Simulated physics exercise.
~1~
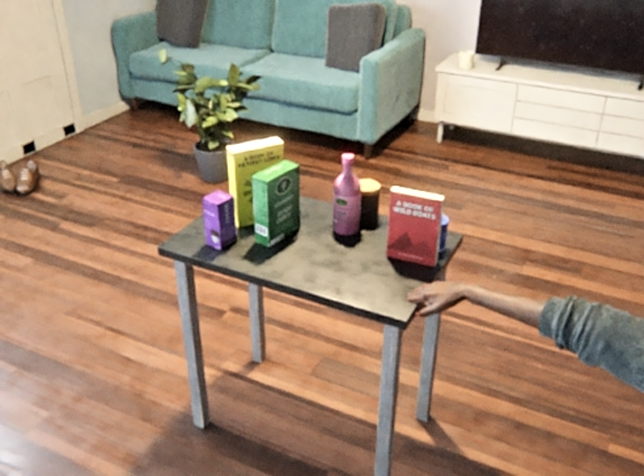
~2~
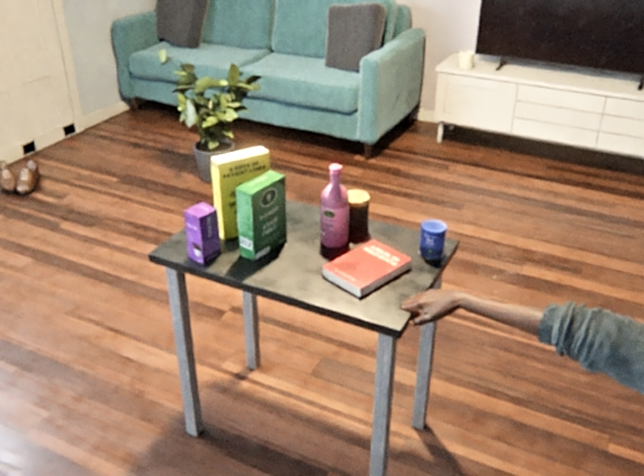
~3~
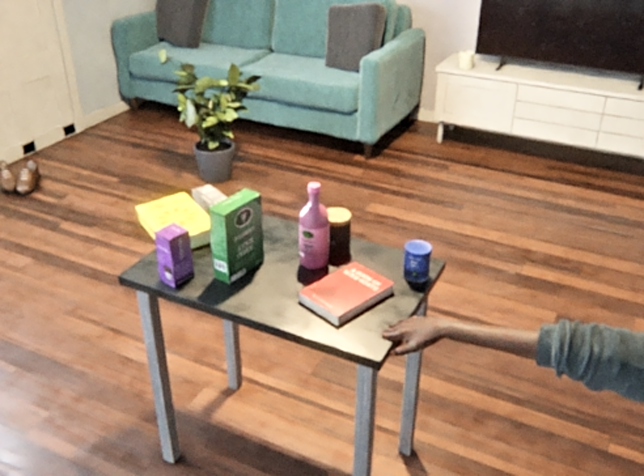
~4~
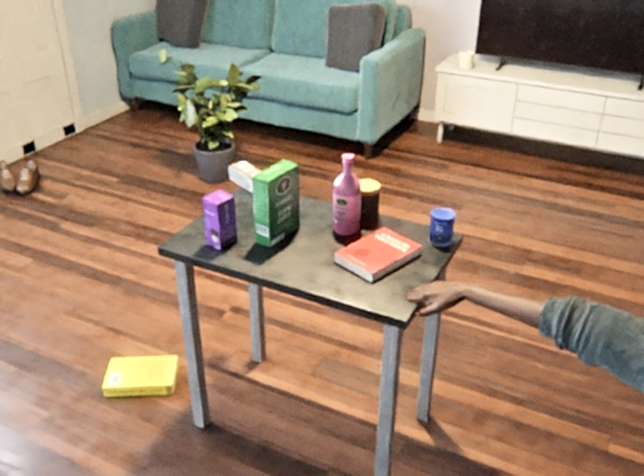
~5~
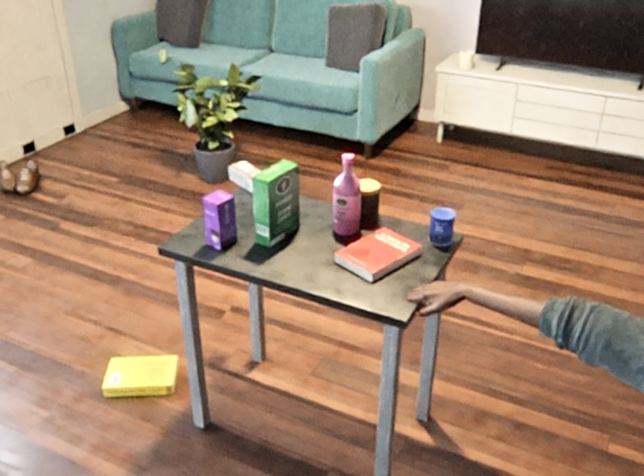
A small dark table was jerked back and forth by a hand gripping its corner, toppling the red book, then the yellow book and a pale carton; the yellow book dropped to the floor, while the bottle, jar, blue tin and remaining boxes stayed upright.
